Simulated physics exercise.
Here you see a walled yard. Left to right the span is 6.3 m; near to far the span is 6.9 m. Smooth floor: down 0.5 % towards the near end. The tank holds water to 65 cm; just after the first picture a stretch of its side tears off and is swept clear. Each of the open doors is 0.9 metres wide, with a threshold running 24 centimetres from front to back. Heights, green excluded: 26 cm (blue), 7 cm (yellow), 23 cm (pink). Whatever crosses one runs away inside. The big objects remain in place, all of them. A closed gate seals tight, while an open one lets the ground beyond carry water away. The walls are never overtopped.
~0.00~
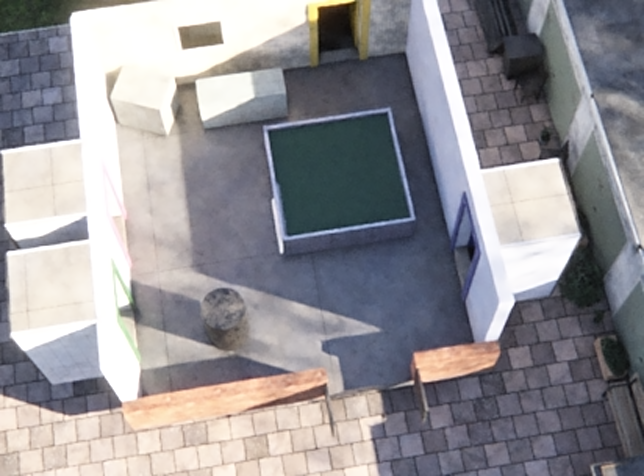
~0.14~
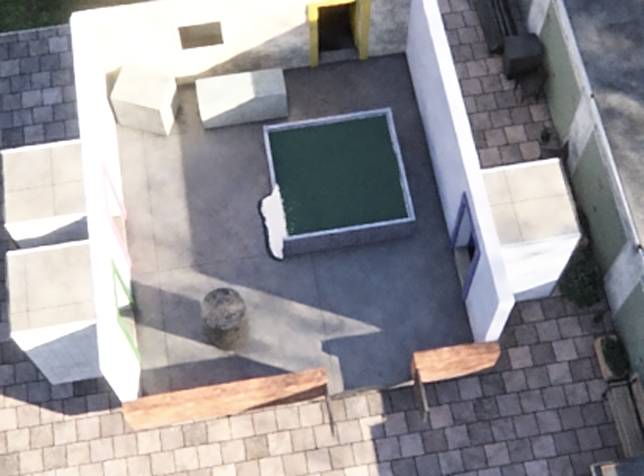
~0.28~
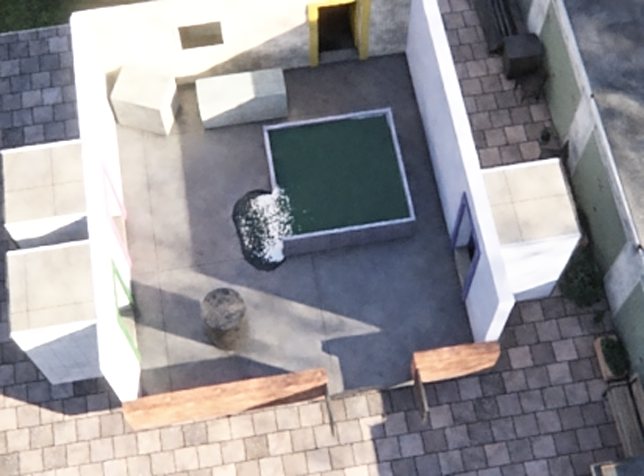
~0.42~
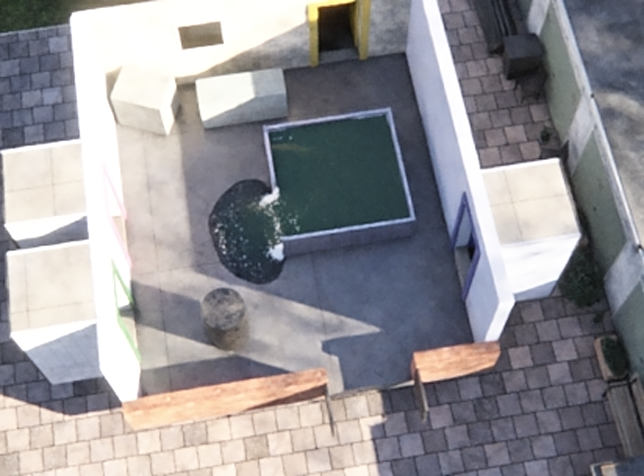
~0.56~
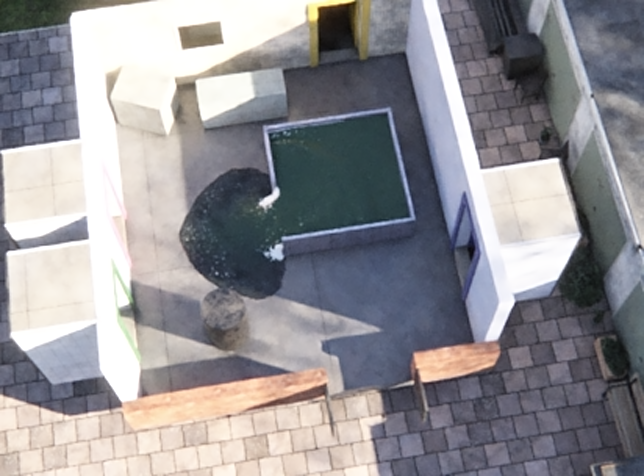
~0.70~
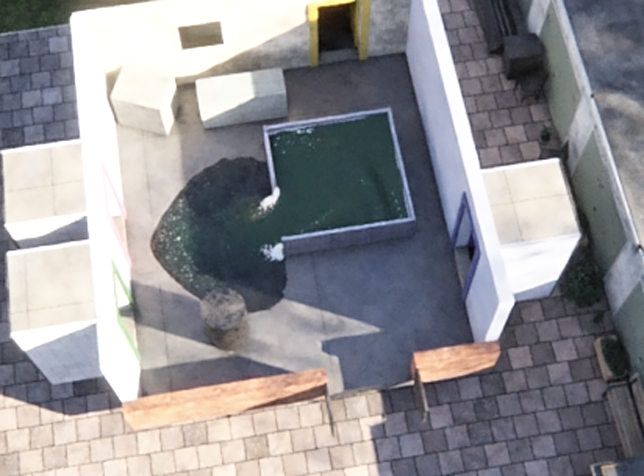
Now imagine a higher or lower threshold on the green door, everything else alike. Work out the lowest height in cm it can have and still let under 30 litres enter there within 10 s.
The lowest such height is roughly 22 cm.
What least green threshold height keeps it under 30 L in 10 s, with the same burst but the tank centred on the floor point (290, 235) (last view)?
Some 31 cm.
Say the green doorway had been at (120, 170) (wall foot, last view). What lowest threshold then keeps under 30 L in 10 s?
16 cm.
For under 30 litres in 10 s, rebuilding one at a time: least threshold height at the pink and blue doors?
Close to 25 cm (pink) and close to 8.0 cm (blue).
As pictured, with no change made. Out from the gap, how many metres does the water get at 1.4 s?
Roughly 3.6 m.
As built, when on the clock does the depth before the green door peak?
I'd guess close to 2.2 seconds.
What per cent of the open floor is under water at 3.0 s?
I'd say near 45 percent.
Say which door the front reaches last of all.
The yellow one comes last.
After 1.4 s water covers 30 % of the floor, deepest (40 cm) near (275, 237); 11 cm at the green door, 0 litres in over its 18 cm threshold.
After 3.0 s water covers 45 % of the floor, deepest (38 cm) near (144, 411); 27 cm at the green door, 43 litres in over its 18 cm threshold.
After 10.0 s water covers 95 % of the floor, deepest (16 cm) near (144, 411); 13 cm at the green door, 63 litres in over its 18 cm threshold.
At the green door as built, the water arrived by 1.4 s and peaked near 30 cm at 2.2 s.
Run again over the same 10 s with other heights there, 52 litres in over 19 cm, 10 litres over 26 cm. The limit of 30 litres is kept from about 22 cm up.
